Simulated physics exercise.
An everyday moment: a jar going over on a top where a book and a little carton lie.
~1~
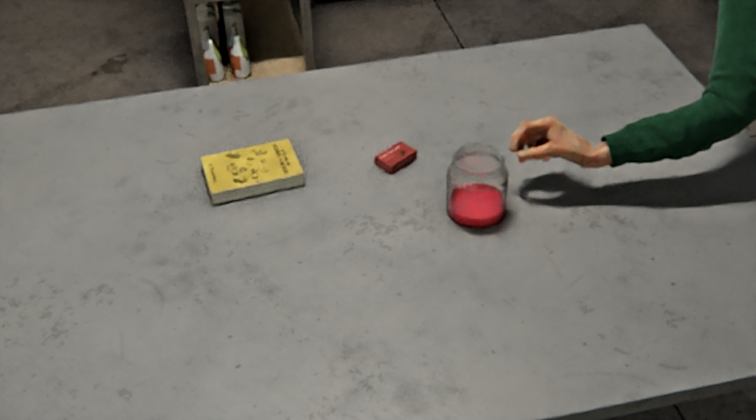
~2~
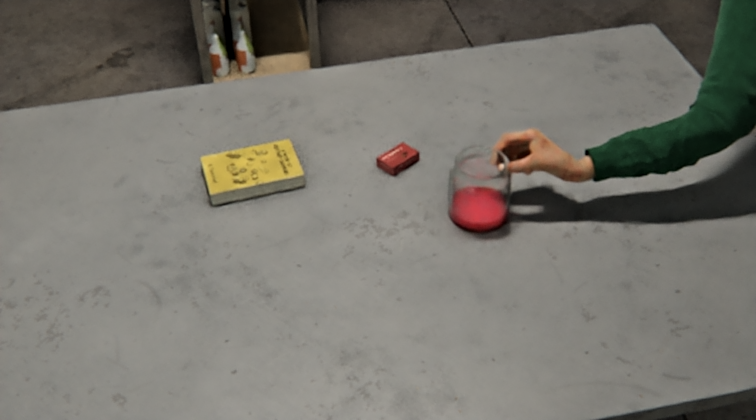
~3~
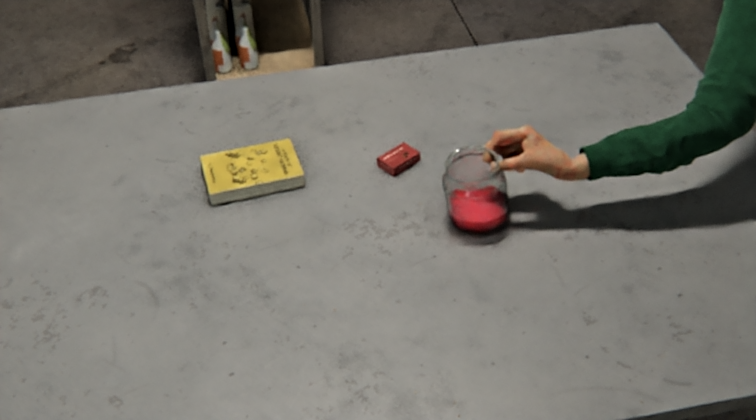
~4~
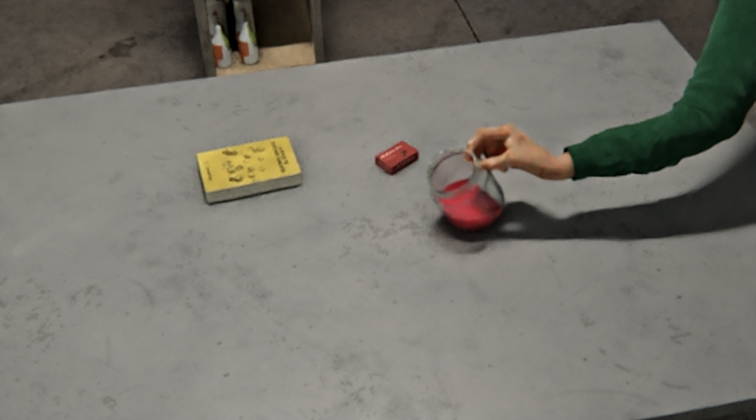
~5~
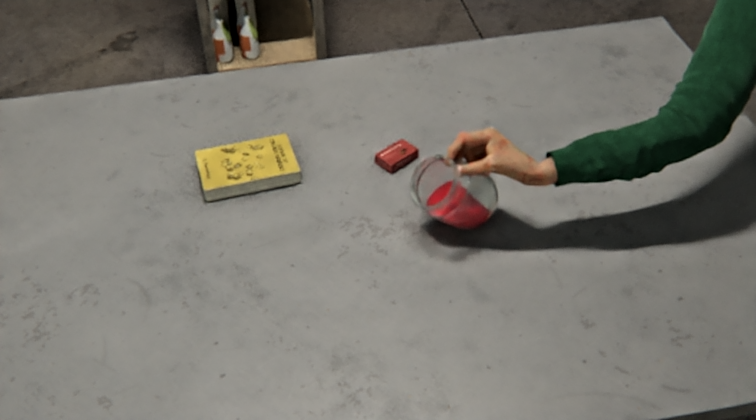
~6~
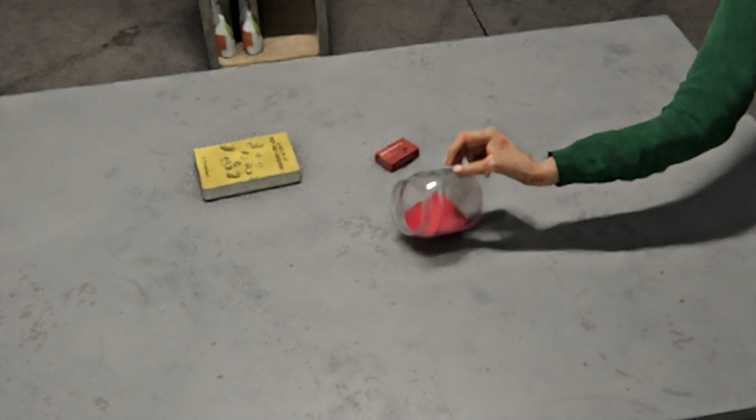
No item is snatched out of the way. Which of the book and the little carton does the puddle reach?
Looking at the book first, it is not touched; the little carton is not touched.
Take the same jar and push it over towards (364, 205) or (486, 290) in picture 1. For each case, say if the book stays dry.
On the first try it is hit by the spill, and on the second try it avoids the spill.
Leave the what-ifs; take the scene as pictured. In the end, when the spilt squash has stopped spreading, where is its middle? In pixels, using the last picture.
The centre settles near (293, 299) in the last view.
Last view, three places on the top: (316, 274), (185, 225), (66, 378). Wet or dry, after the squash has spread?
Spot one - touched at some point; spot two - never touched; spot three - never touched.
Shortly, the puddle covers about as much as a saucer; the book is still dry; the little carton is still dry.
Then, the puddle covers about as much as a plate; the book is still dry; the little carton is still dry.
At the finish, the puddle covers about as much as a plate; the book is still dry; the little carton is still dry.
